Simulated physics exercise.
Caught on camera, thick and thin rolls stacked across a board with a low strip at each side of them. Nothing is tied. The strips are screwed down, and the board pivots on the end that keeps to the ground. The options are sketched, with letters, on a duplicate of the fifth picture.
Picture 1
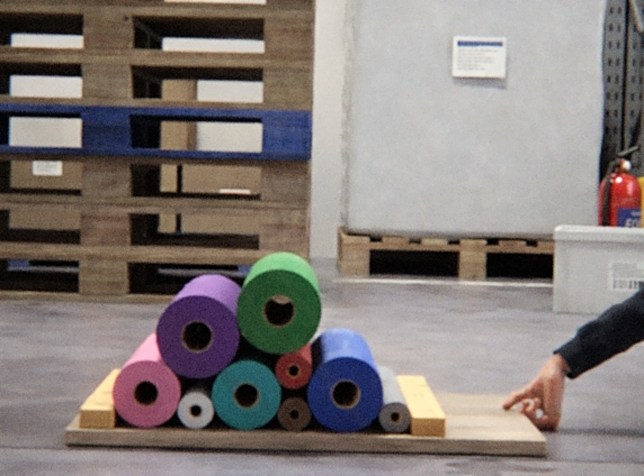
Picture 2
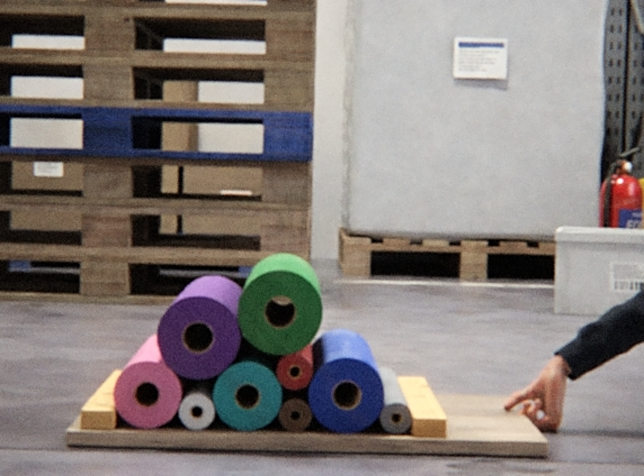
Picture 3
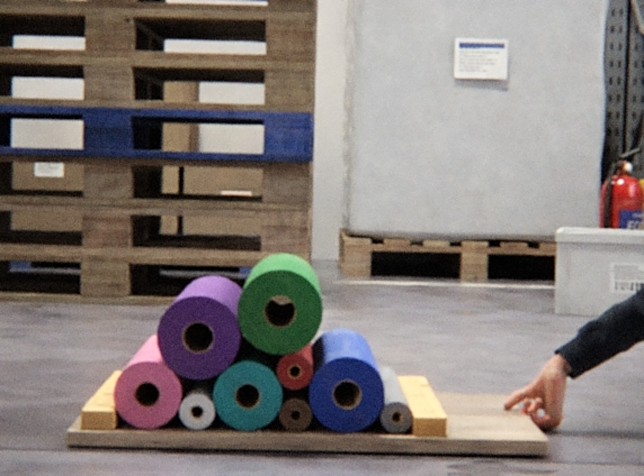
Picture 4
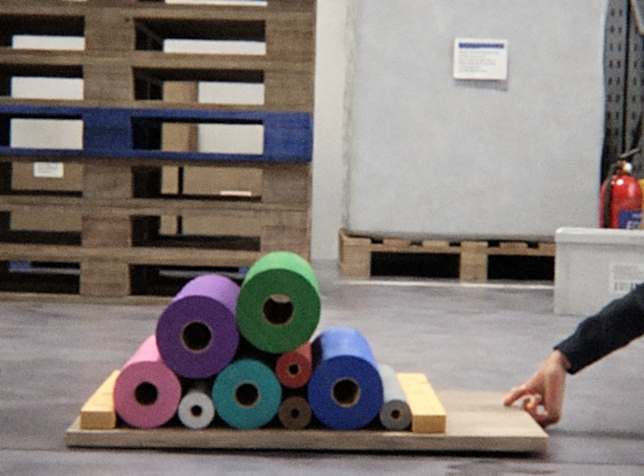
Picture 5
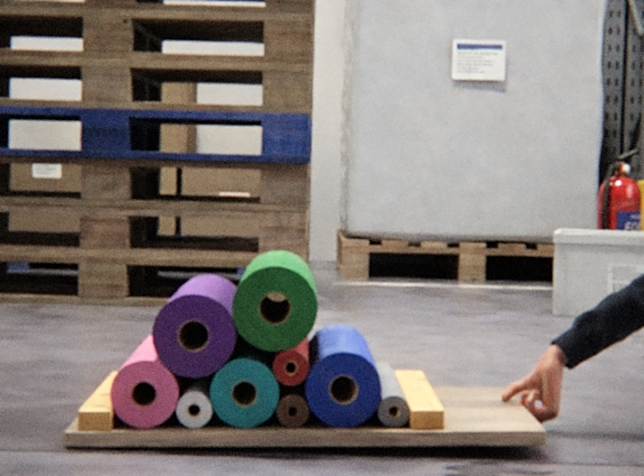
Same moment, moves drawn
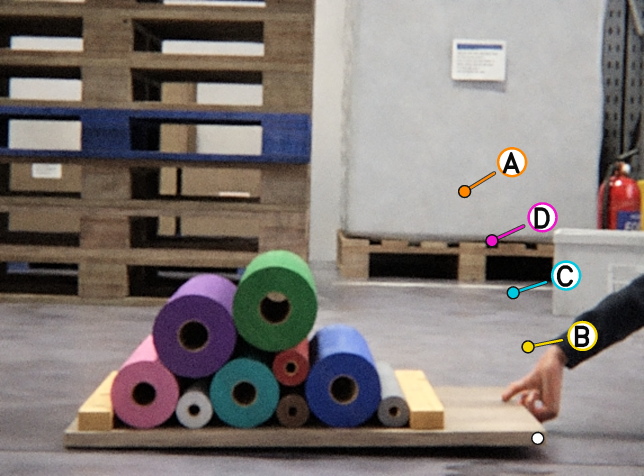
Stacked coloured rolls on a wooden board staying almost still, a hand at the right end barely shifting its fingers.
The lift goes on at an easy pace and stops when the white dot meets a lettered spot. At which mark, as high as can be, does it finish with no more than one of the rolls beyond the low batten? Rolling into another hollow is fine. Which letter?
It can be raised to A.
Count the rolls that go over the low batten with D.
At D the number is none.
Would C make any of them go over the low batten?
At C: No.
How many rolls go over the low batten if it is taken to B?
It comes to none.
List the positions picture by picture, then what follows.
The first frame shows brown roll (294, 415); blue roll (345, 394); grey roll (395, 417).
The second frame shows grey roll (396, 418); purple roll (198, 337).
The third frame shows board (307, 409); grey roll (397, 417); pink roll (148, 394).
The fourth frame shows board (307, 407); pink roll (146, 394); turquoise roll (247, 394); white roll (197, 411).
The fifth frame shows board (305, 406); pink roll (144, 393); white roll (194, 410).
On the marked copy, A at (465, 192); B at (528, 347); C at (513, 293); D at (492, 241); the white dot at (538, 439).
Taking A. A third of the way, board at 19°.
Two thirds of the way, board at 33°.
When it is over, board at 33°, none over the low batten.
As for the rest, B none over the low batten; C none over the low batten; D none over the low batten.
